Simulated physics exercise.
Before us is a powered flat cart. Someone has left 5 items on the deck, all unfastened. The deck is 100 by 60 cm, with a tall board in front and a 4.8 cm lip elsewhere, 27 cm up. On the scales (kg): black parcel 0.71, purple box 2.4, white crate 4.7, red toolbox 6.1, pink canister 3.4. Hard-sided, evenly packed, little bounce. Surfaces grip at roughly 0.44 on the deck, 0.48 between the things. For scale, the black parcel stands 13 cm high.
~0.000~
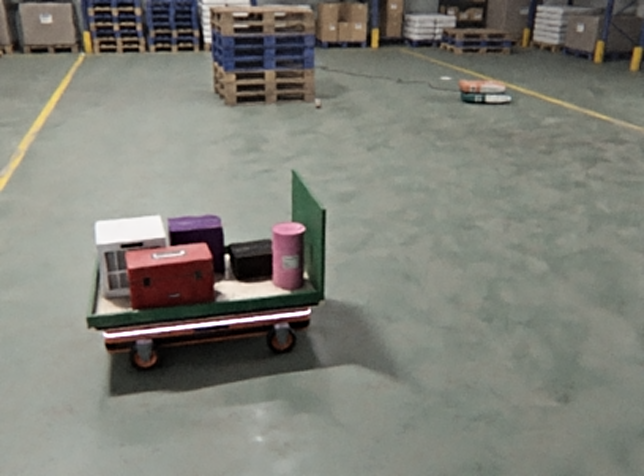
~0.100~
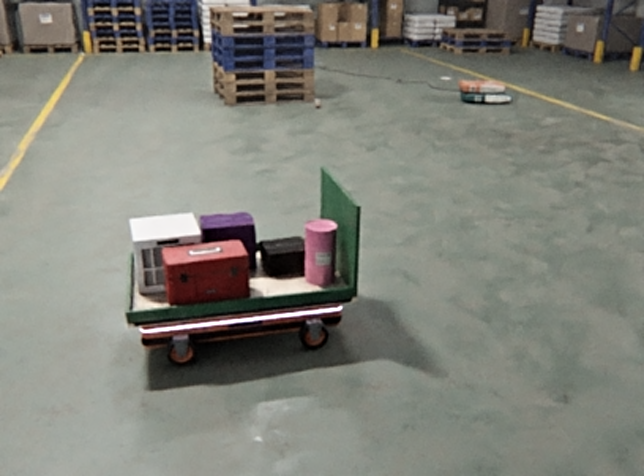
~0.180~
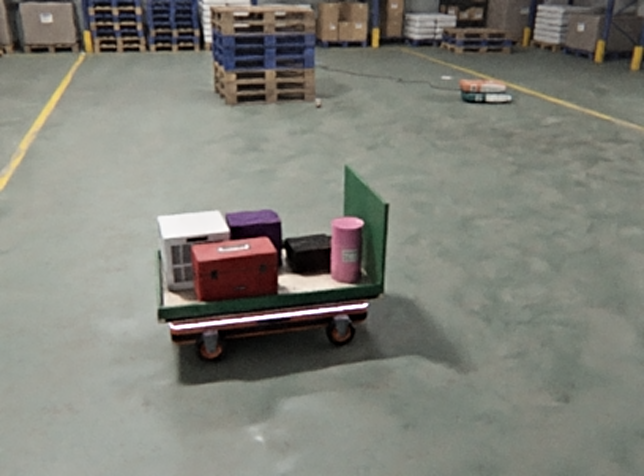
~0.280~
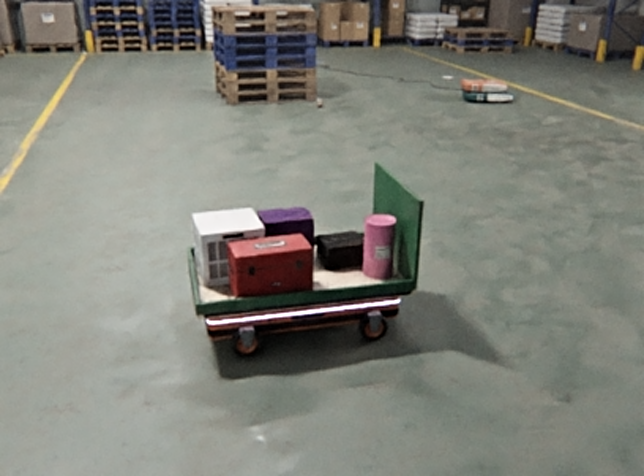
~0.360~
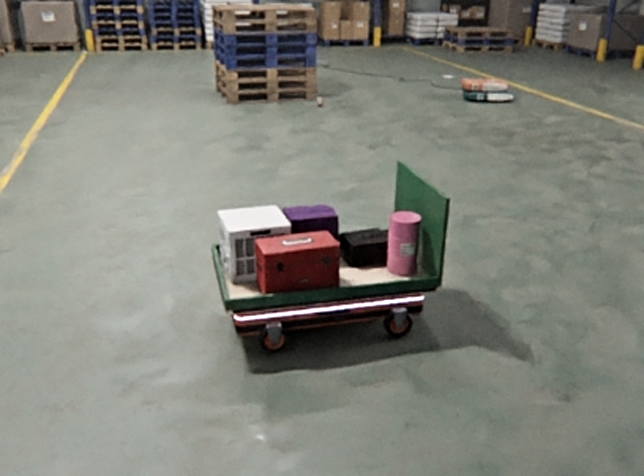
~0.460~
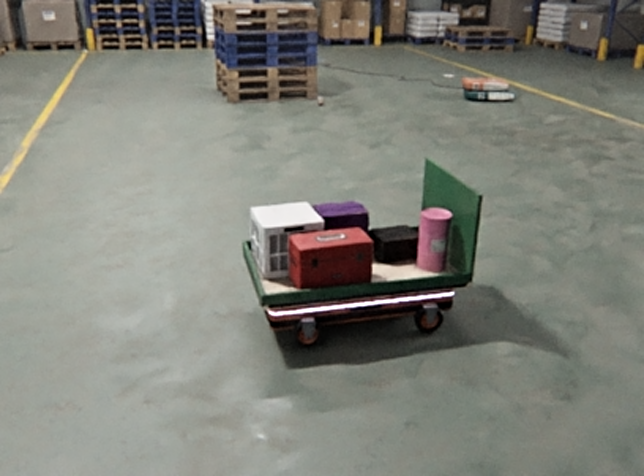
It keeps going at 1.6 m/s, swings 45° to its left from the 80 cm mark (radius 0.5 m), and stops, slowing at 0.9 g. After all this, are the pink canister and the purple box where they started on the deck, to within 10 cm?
The pink canister gets shifted; the purple box gets shifted.
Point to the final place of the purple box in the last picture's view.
Near (437, 189).
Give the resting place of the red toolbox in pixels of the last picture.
At about (465, 203).
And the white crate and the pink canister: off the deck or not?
The white crate ends on the deck; the pink canister ends off the deck.
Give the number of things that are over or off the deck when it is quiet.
1 of them.
Around 0.66 s, cart 106 cm along, turned 13°; pink canister shifted 12 cm near (488, 230); purple box shifted 4 cm near (390, 223); black parcel shifted 9 cm.
Around 0.86 s, cart 138 cm along, turned 42°; pink canister now off the deck; purple box shifted 13 cm near (414, 208); black parcel shifted 20 cm.
Around 1.06 s, cart 162 cm along, turned 45°; purple box shifted 14 cm near (430, 194); black parcel shifted 18 cm; red toolbox shifted 5 cm.
Around 1.16 s, cart 164 cm along, turned 45°, stopped; purple box shifted 18 cm near (435, 190); black parcel shifted 17 cm; red toolbox shifted 11 cm.
Finally (1.7 s), off the deck, pink canister; not toppled but over 10 cm from the start, black parcel, purple box, white crate and red toolbox. In the last view, purple box near (437, 189).
